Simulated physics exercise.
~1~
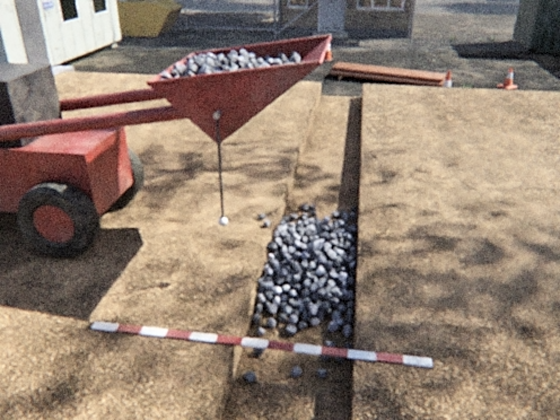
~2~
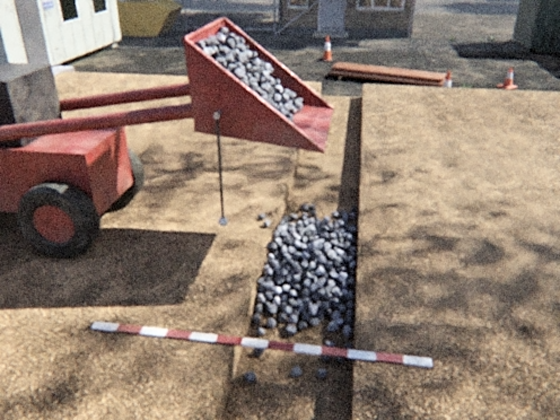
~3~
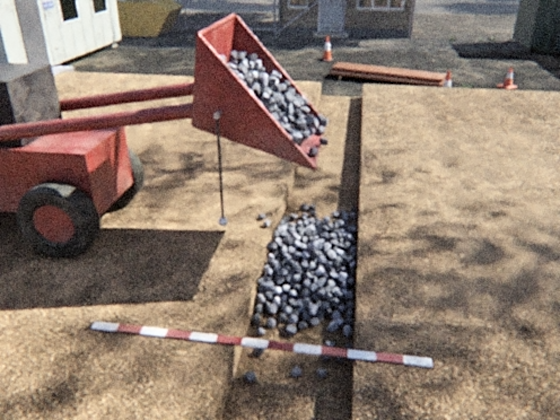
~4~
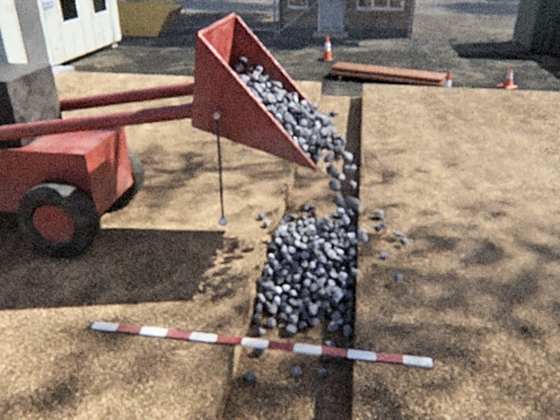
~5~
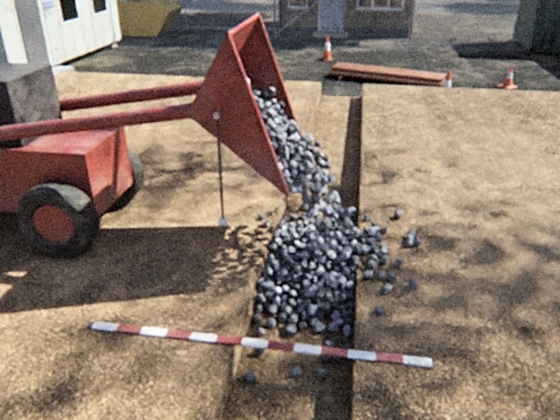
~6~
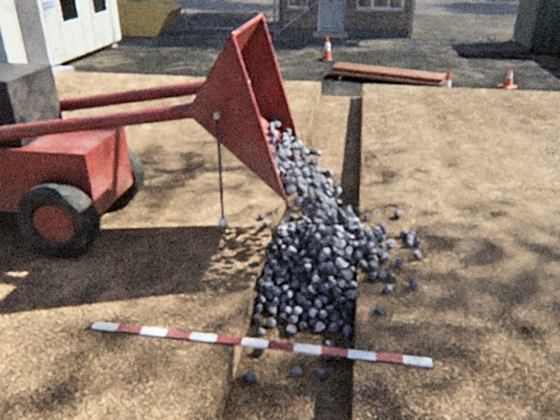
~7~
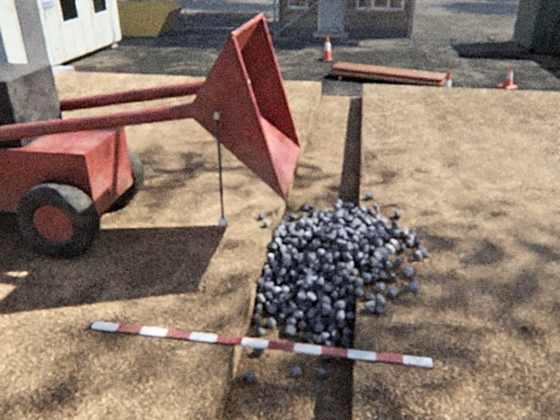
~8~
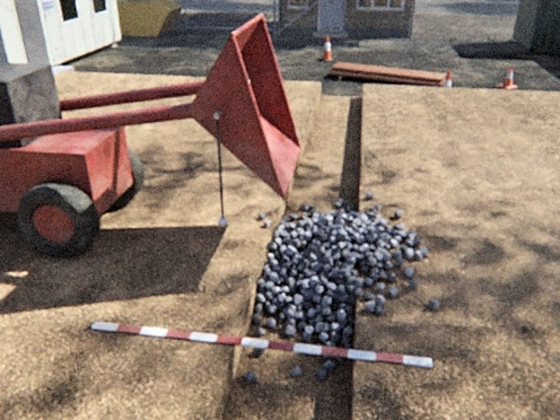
A red loader's bucket tipped forward over a trench already partly filled with grey stones, paused briefly, then tilted further and poured out its load. The bucket ended up empty, with most stones heaped in the trench and some scattered on the ground to its right.
